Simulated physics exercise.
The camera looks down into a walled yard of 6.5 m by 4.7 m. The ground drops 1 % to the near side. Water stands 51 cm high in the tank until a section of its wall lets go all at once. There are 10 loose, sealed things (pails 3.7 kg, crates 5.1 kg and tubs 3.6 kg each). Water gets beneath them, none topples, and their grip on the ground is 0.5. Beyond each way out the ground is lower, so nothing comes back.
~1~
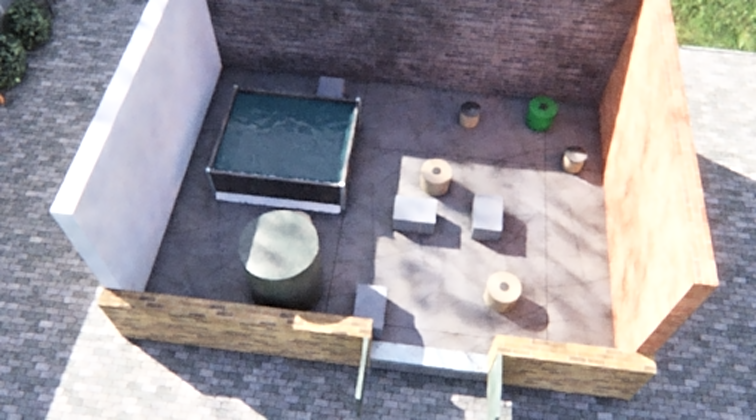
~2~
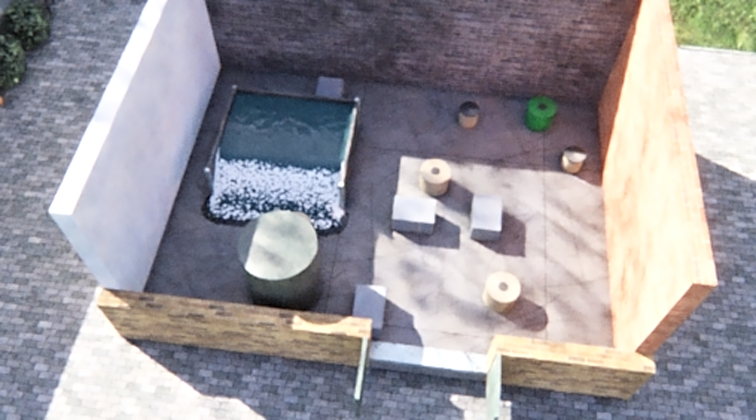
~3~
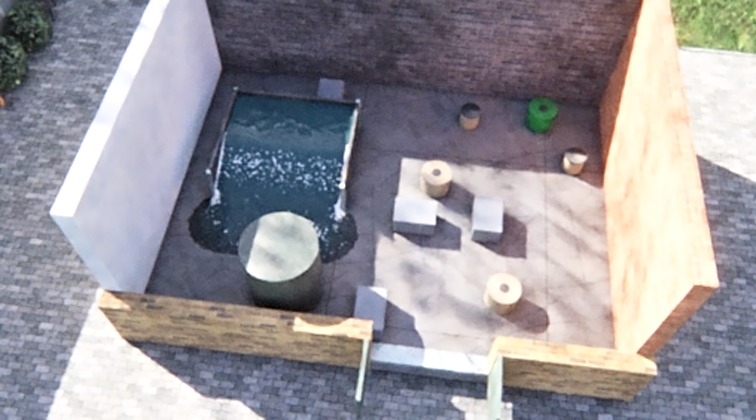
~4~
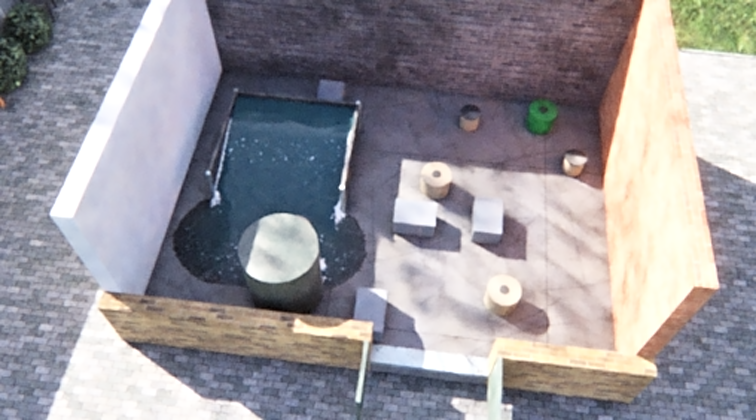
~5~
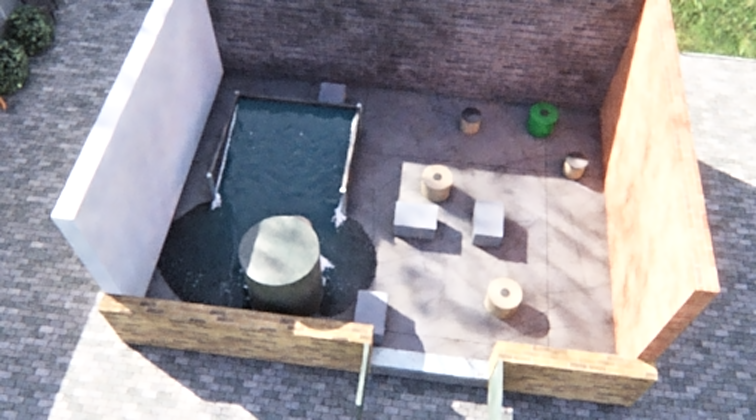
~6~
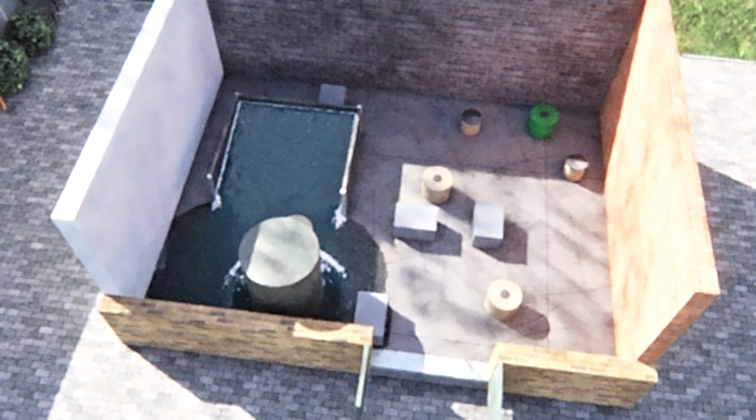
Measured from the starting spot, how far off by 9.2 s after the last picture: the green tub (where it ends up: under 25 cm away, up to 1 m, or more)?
Green tub moves a short way.
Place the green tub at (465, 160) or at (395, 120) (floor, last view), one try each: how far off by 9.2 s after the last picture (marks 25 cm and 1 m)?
In that order: It ends far away; it ends far away.
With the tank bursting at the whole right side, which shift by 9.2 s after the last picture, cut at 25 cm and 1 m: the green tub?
Then the green tub travels far.
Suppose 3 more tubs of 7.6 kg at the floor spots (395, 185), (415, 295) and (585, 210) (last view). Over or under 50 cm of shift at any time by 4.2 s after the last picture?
In that order: Short of it, past it, short of it.
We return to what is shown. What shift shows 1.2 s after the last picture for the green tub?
About 0 cm.
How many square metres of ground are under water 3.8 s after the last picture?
Some 20 m2.
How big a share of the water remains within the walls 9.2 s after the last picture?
About 82 per cent.
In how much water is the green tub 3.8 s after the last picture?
Roughly 0 cm.
Then, 1.2 s after the last picture the green tub is near (545, 115), 0.0 m from its start, aground; 1 of 10 are out; 0 afloat.
Then, 3.8 s after the last picture the green tub is near (545, 115), 0.0 m from its start, aground; 1 of 10 are out; 2 afloat.
Then, 6.2 s after the last picture the green tub is near (545, 115), 0.0 m from its start, aground; 1 of 10 are out; 2 afloat.
Then, 9.2 s after the last picture the green tub is near (576, 137), 0.6 m from its start, afloat; 1 of 10 are out; 8 afloat.
